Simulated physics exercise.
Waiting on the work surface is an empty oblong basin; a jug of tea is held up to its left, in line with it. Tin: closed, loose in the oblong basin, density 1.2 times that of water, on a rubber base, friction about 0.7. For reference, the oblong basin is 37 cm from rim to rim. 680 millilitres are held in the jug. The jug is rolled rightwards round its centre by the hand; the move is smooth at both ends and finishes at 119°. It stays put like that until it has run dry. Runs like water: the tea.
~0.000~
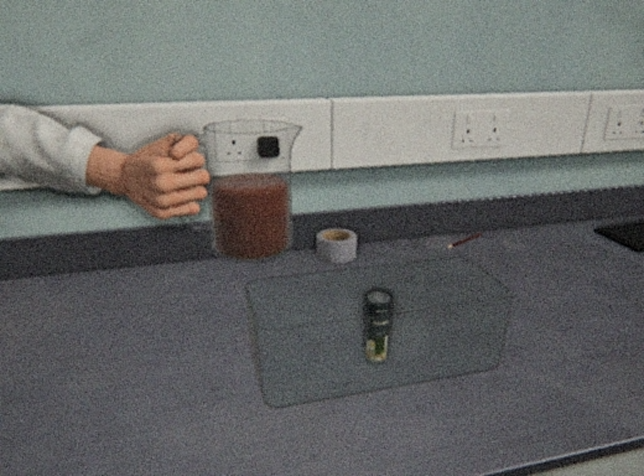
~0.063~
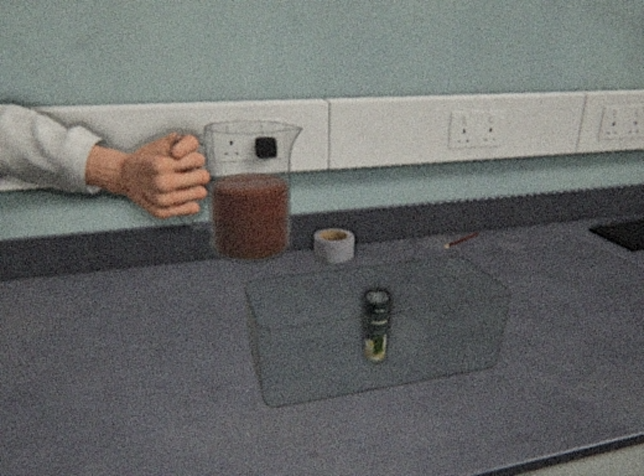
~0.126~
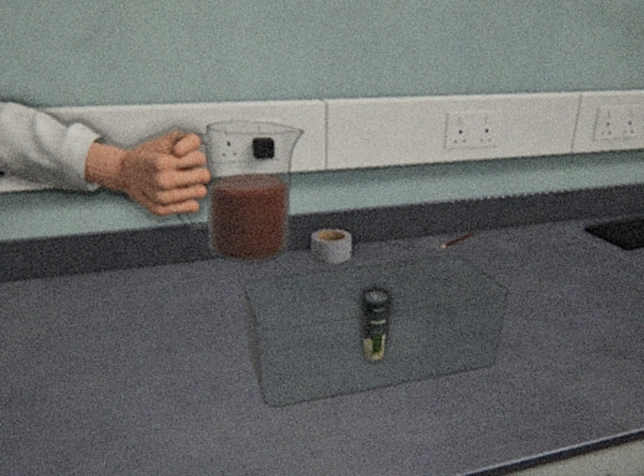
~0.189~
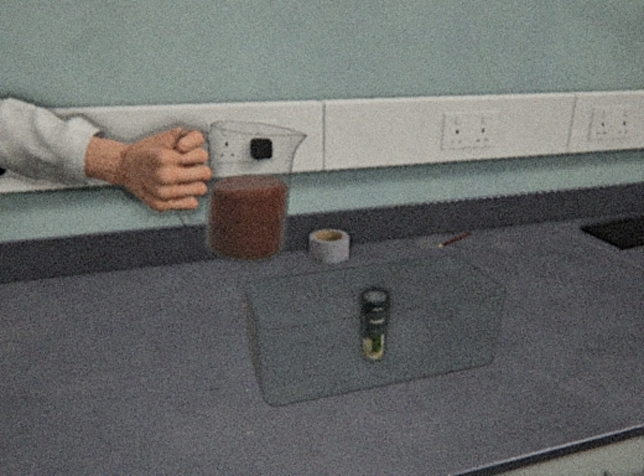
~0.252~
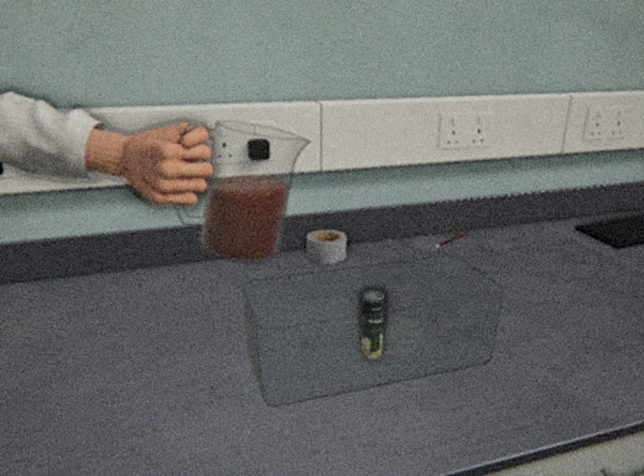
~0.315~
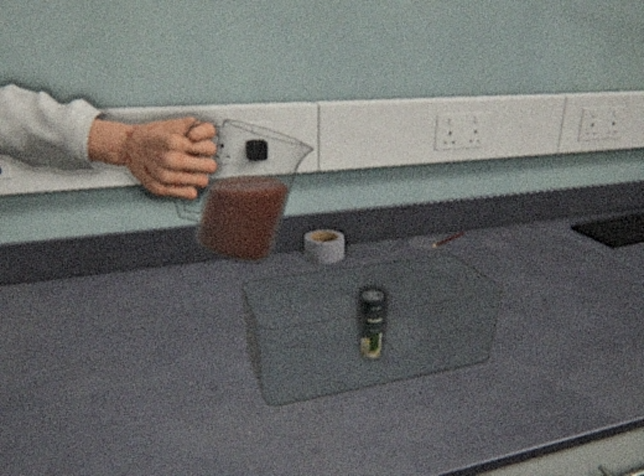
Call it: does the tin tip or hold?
It tips.
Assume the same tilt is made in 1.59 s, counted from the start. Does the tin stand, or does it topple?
Result: Tin tipped over.
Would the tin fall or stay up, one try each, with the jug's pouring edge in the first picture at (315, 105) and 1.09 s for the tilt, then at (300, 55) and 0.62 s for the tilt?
The tin overturns the first time and overturns the second time.
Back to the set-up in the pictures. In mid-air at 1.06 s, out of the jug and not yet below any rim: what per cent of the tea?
About 24 per cent.
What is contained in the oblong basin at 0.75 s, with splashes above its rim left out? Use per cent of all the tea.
The basin holds roughly 0 in a hundred parts at that moment.
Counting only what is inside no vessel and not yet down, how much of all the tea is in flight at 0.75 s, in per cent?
Close to 4 per cent, I'd say.
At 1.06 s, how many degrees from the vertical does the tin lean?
About 0 degrees from upright.
After 0.75 s the tilt is 77° and 96 per cent is still to pour; the tin stands where it began.
After 1.06 s the tilt is 112° and 31 per cent is still to pour; the tin stands 2 cm from where it began.
After 1.39 s the tilt is 119° and 0 per cent is still to pour; the tin lies on its side.
After 1.75 s the tilt is 119° and 0 per cent is still to pour; the tin lies on its side.
In the end the tin lies on its side.
